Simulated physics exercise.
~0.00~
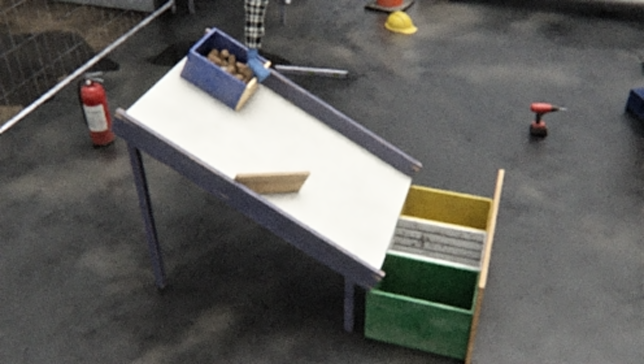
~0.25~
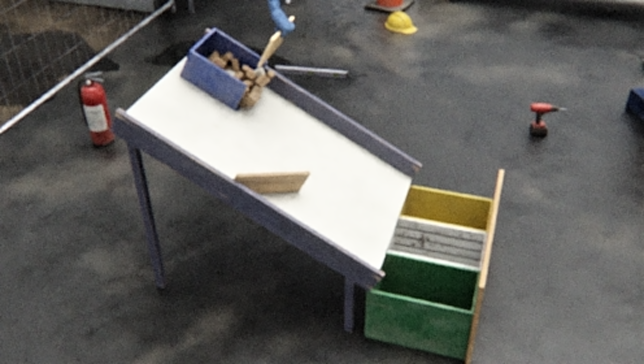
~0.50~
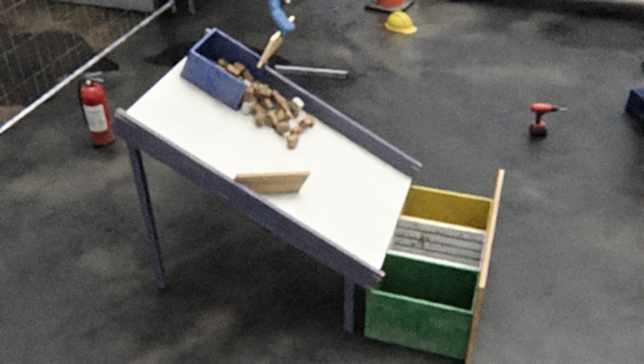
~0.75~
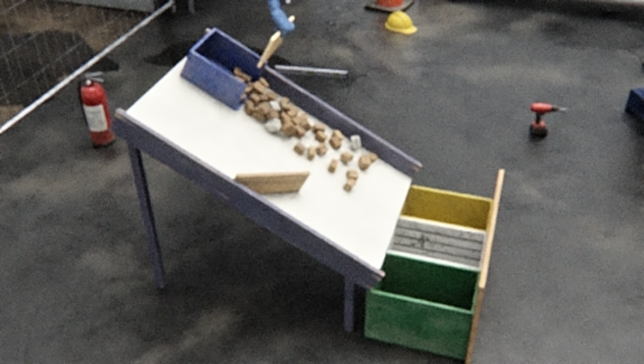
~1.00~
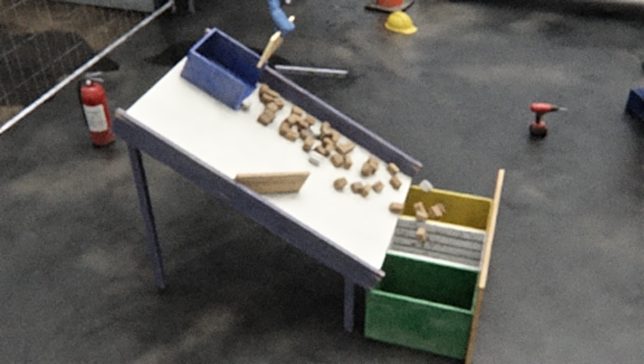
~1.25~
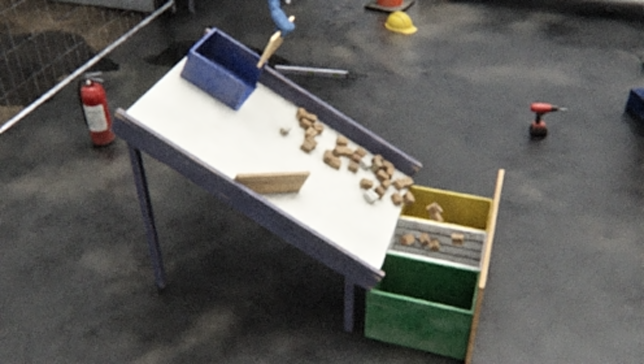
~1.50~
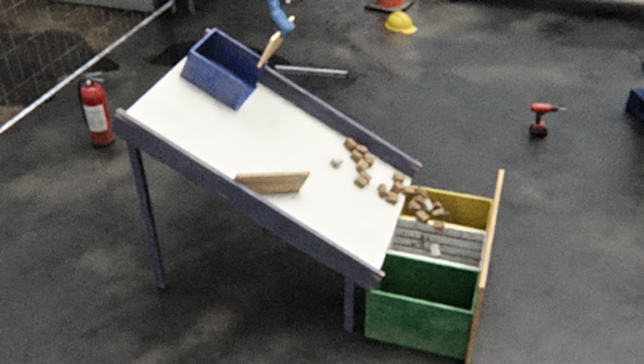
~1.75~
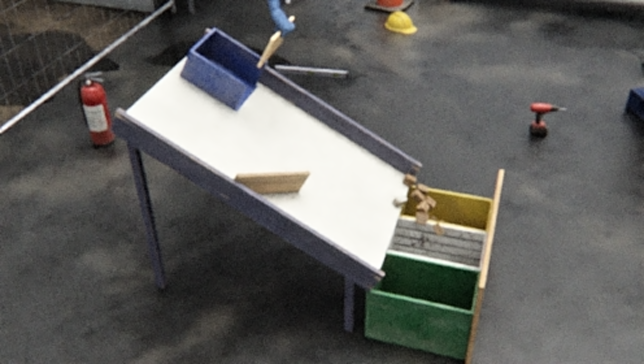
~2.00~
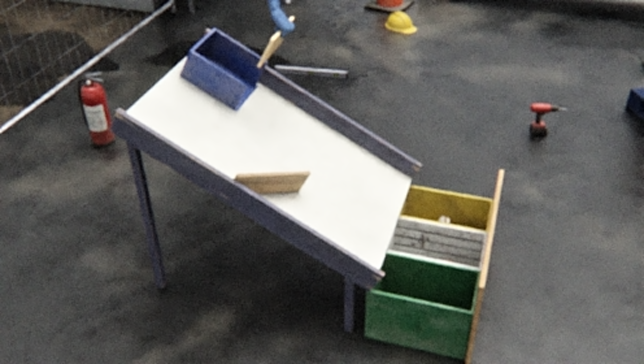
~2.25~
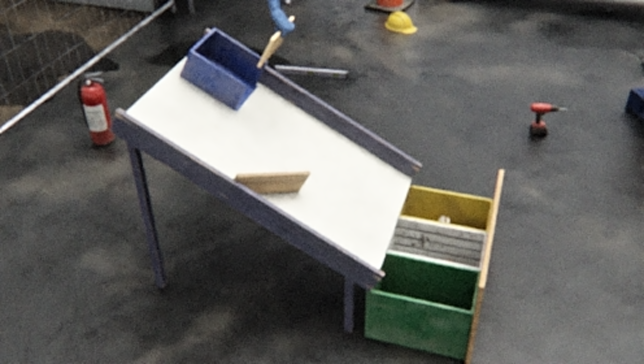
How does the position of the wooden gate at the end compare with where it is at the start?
At the start the gate is down at the blue pen, by the parcels. At the end it is held higher and further to the right, clear of the pen's opening.
